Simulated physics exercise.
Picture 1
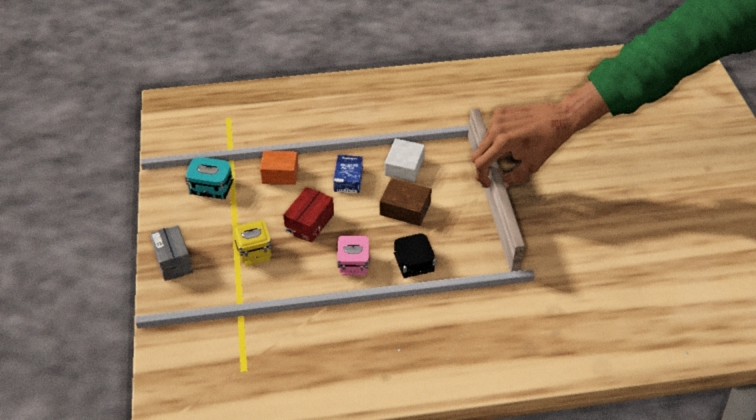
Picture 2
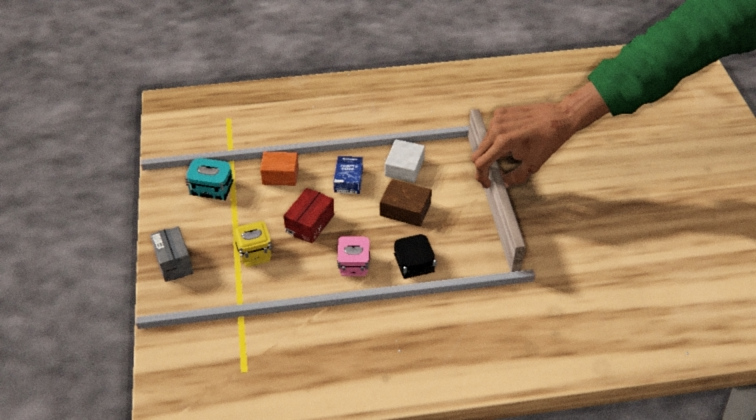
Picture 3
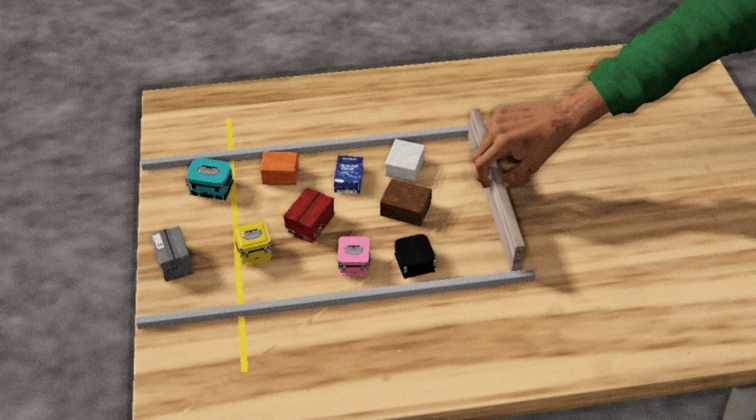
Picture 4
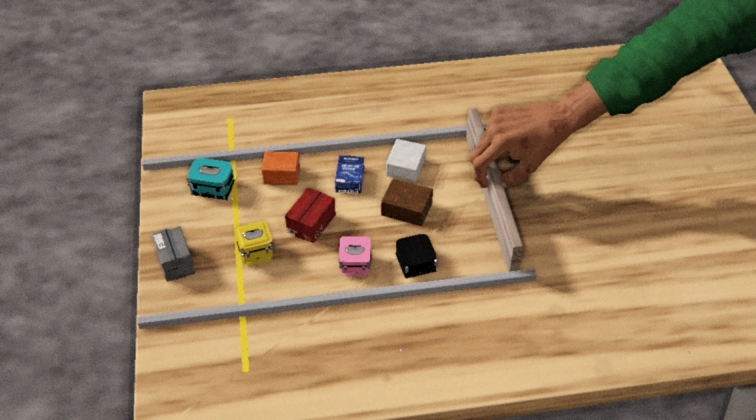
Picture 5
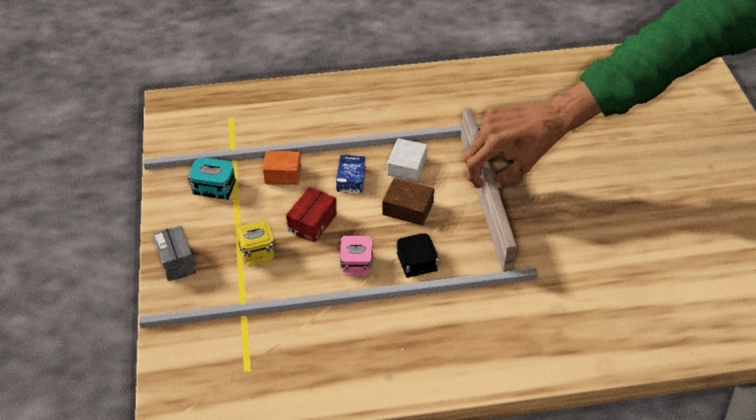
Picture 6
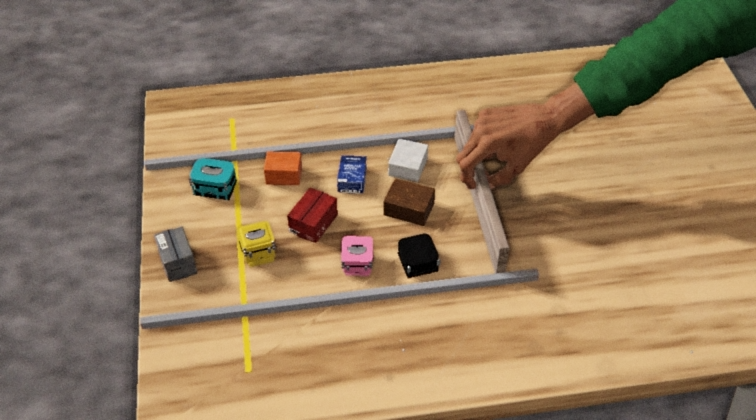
A hand in a green sleeve grips an upright board at the right of a railed channel on a wooden table, seen from above at an angle. Turquoise, orange, blue, white, red, brown, yellow, pink, black and grey boxes sit scattered leftward, near and across a yellow line. The hand first barely moves, then slides the board slightly left, while the boxes stay put and the view shifts very slightly.
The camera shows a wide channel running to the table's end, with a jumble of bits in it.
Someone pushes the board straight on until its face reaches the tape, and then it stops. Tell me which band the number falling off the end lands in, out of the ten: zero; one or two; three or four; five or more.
Band: One faller or a pair.
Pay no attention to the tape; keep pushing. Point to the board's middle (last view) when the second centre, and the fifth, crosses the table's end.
At (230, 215) for the second, at (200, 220) for the fifth.
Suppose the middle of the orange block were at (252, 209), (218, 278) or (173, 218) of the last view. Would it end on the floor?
Taking the three spots in turn, the orange block holds its place, then holds its place, then holds its place.
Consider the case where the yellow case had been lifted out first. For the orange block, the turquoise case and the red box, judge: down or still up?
Orange block: Still there; turquoise case: Over the edge; red box: Still there.
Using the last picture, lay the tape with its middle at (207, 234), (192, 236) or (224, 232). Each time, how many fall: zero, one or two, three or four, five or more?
Lab note - count at each position: Three or four; five or over; one or two.
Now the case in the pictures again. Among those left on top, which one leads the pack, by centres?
That one is the grey box.
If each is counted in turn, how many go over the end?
Result - number fallen: 1.
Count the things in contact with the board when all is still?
In contact: 3.
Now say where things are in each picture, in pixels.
In the first frame, grey box (171, 253); turquoise case (210, 178); yellow case (253, 243); board (494, 187); tape (235, 230).
In the second frame, turquoise case (210, 179); blue box (349, 175).
In the third frame, yellow case (253, 244); board (494, 187).
In the fourth frame, grey box (173, 254); pink case (355, 257).
In the fifth frame, turquoise case (213, 178); orange block (282, 168).
In the sixth frame, grey box (176, 254); turquoise case (214, 179); yellow case (257, 244); board (479, 188); tape (239, 230).
Soon after, none off yet; grey box at rest near (176, 254); turquoise case at rest near (214, 179); yellow case at rest near (257, 244).
Then, none off yet; grey box at rest near (176, 254); turquoise case at rest near (214, 179); yellow case moving near (249, 245).
Further on, none off yet; grey box at rest near (176, 254); turquoise case moved about its own width near (155, 189); yellow case moved about its own width near (215, 250).
At rest, the number that fall off is one or two; fallen, turquoise case.
